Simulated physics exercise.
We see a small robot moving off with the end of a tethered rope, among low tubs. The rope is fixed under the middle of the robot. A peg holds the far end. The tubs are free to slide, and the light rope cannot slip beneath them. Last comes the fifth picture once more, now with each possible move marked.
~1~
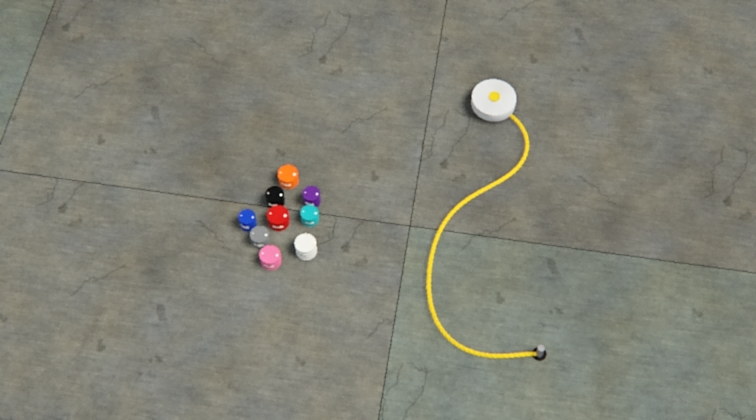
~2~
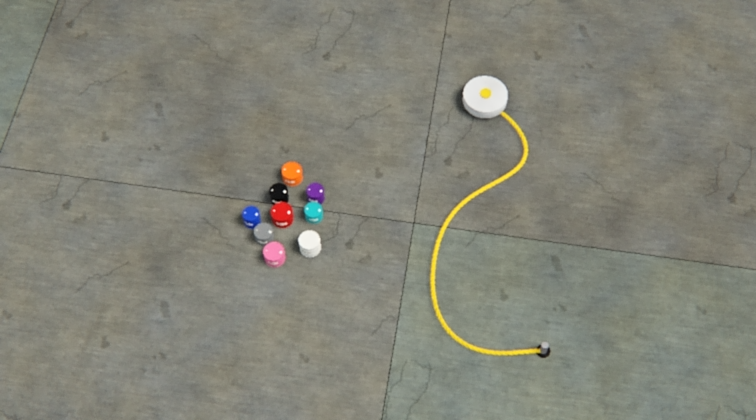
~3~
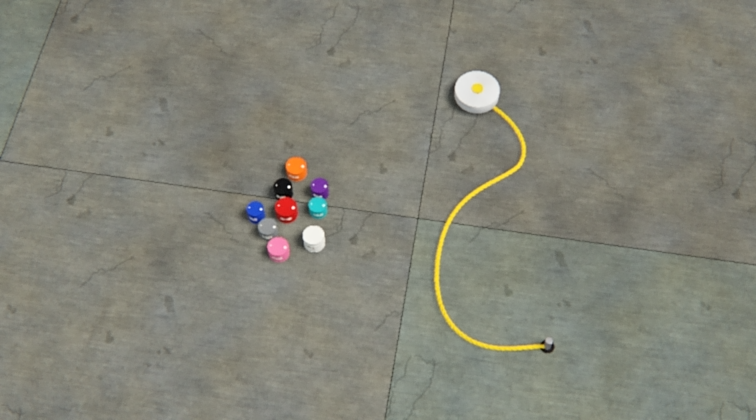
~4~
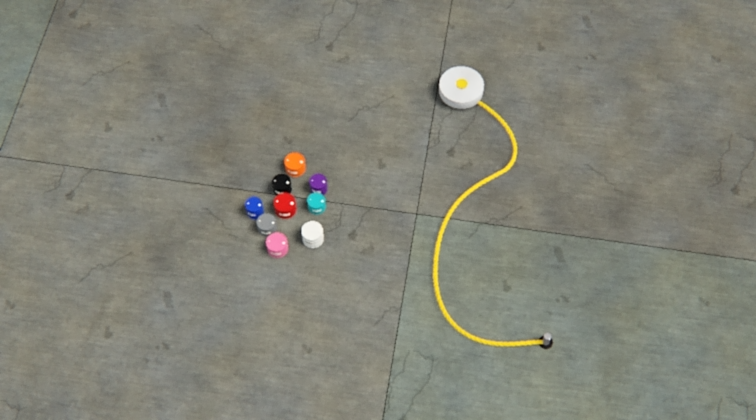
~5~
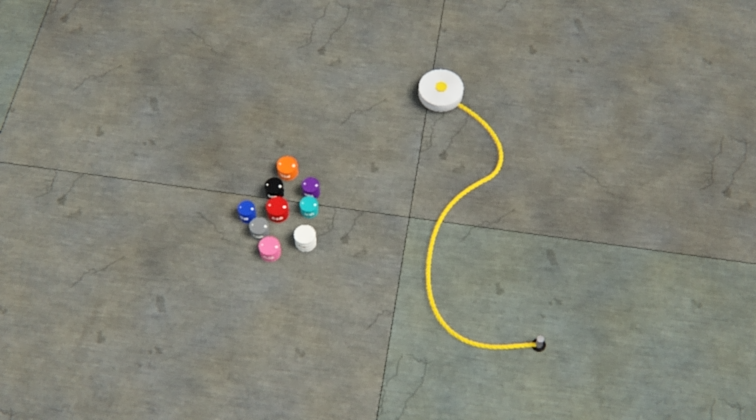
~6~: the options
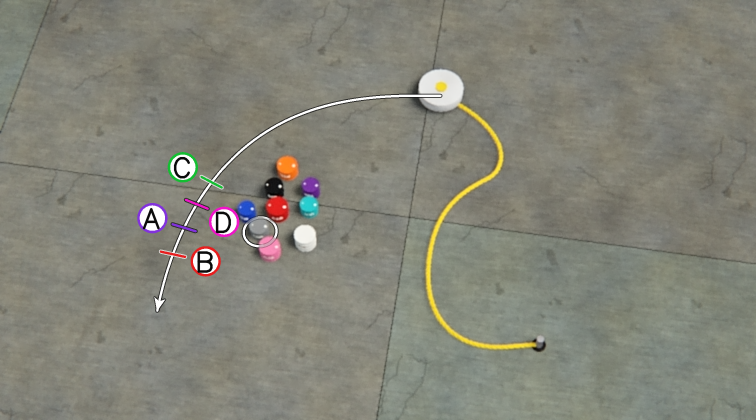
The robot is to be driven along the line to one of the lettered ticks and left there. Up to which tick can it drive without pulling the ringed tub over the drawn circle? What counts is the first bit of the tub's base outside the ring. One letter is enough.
B.
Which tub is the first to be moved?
The orange tub.
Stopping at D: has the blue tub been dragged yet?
No.
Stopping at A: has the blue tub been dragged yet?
No.
On the copy, A at (184, 228); B at (173, 254); C at (212, 182); D at (197, 204); the ring at (260, 232); the route from (440, 96) via (249, 144) to (157, 311).
On B. First, robot (321, 103); grey tub (260, 229).
Then, robot (222, 164); grey tub (260, 229).
Finally, robot (172, 250); red tub (278, 225); blue tub (248, 217); grey tub (258, 230); turquoise tub (309, 223); purple tub (304, 208); orange tub (286, 207); black tub (266, 210); the grey tub is still in its ring.
By contrast, A is safe but short; C is safe but short; D is safe but short.
